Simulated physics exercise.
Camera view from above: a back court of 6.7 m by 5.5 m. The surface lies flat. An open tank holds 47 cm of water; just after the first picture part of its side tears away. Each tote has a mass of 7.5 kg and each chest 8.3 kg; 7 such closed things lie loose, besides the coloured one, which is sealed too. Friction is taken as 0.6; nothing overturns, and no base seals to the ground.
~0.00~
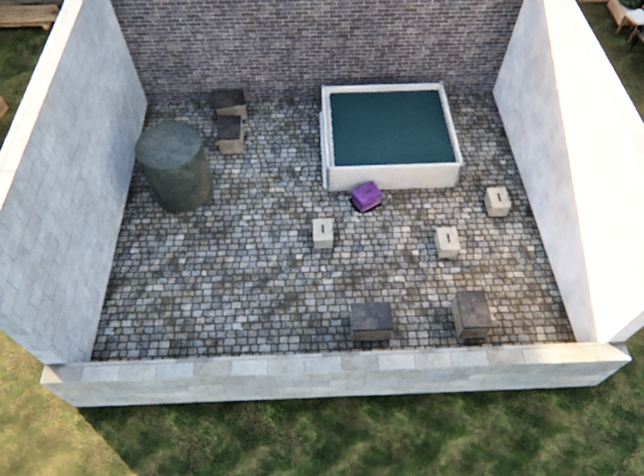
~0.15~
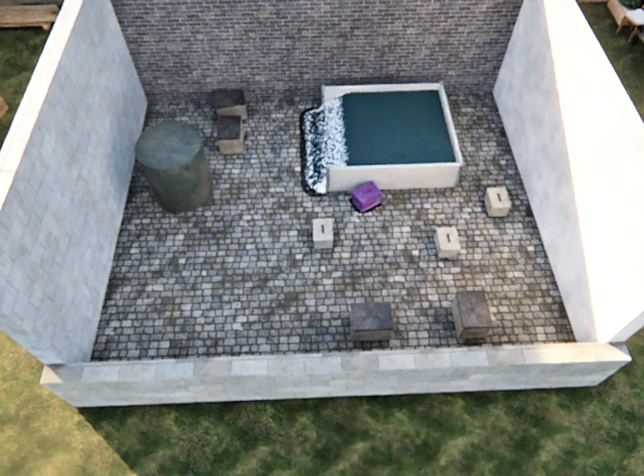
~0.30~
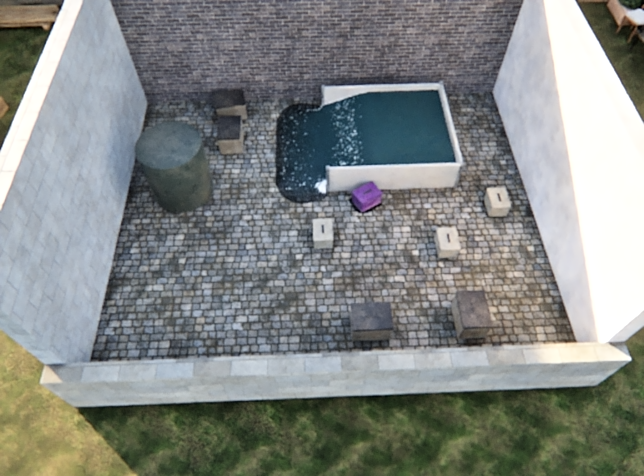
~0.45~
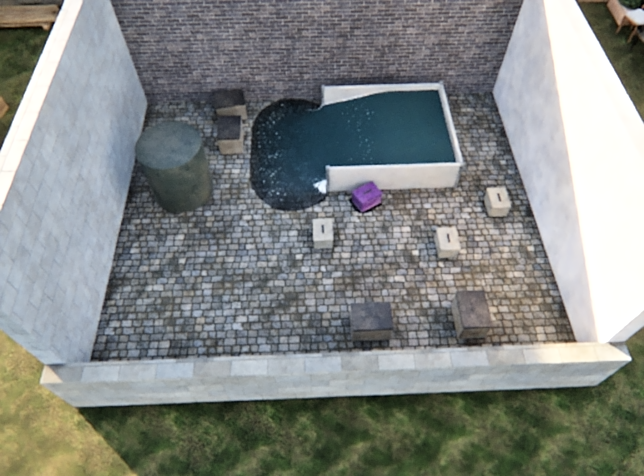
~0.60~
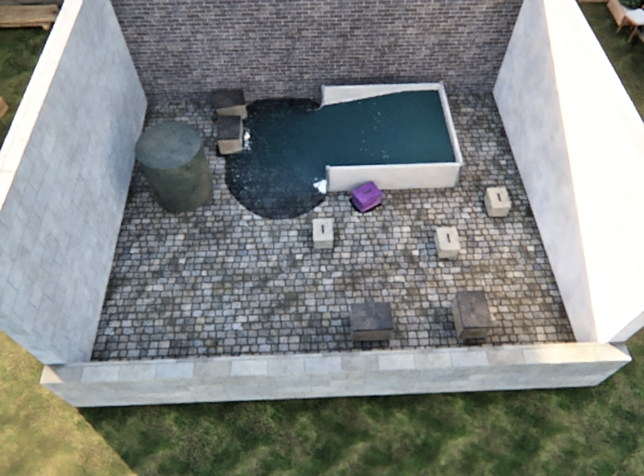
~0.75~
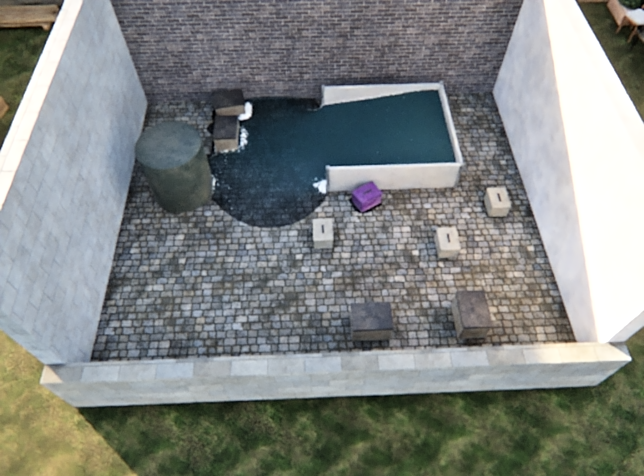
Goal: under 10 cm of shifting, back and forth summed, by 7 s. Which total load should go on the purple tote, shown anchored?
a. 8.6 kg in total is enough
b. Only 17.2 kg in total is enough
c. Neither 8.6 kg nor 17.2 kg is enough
a, 8.6 kg in total is enough.
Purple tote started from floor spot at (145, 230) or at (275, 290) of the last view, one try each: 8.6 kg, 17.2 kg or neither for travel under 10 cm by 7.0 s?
First spot: No mass works; second spot: Needs the heavier mass.
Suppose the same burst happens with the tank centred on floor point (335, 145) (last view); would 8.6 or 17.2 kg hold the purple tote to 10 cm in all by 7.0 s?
So then the lighter weight suffices.
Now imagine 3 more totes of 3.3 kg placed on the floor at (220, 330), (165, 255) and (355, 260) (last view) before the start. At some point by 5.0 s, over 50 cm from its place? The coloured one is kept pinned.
Results, in sequence: Exceeded / exceeded / not exceeded.
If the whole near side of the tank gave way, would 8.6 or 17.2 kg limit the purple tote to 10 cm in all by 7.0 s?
Under that change, neither pick does it.
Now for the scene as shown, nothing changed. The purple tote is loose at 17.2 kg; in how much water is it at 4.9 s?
Depth: Approx. 0 cm.
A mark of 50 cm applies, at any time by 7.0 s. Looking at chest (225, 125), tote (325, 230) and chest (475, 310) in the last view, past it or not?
In turn: Over, under, short of it.
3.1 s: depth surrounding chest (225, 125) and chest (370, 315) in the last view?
I'd estimate 27 cm for the first and 0 cm for the second.
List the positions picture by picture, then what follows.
In the first picture, the purple tote at (367, 192), on the bottom; water covers 3.9 m2; 0 of 8 have shifted.
In the second picture, the purple tote at (367, 192), on the bottom; 4.8 m2 under water; 0 of 8 have shifted.
In the third picture, the purple tote at (367, 192), on the bottom; water covers 5.8 m2; 0 of 8 have shifted.
In the fourth picture, the purple tote at (367, 192), on the bottom; 7.0 m2 under water; 0 of 8 have shifted.
In the fifth picture, the purple tote at (367, 192), on the bottom; 8.2 m2 under water; 0 of 8 have shifted.
In the sixth picture, the purple tote at (367, 192), on the bottom; water covers 9.3 m2; 1 of 8 have shifted.
After 1.4 s the purple tote would be 0 cm from its start with 8.6 kg and 0 cm from its start with 17.2 kg; 1 cm of water round it then.
After 3.1 s the purple tote would be 0 cm from its start with 8.6 kg and 0 cm from its start with 17.2 kg; 0 cm of water round it then.
After 4.9 s the purple tote would be 0 cm from its start with 8.6 kg and 0 cm from its start with 17.2 kg; 0 cm of water round it then.
After 7.0 s the purple tote would be 0 cm from its start with 8.6 kg and 0 cm from its start with 17.2 kg; 1 cm of water round it then.
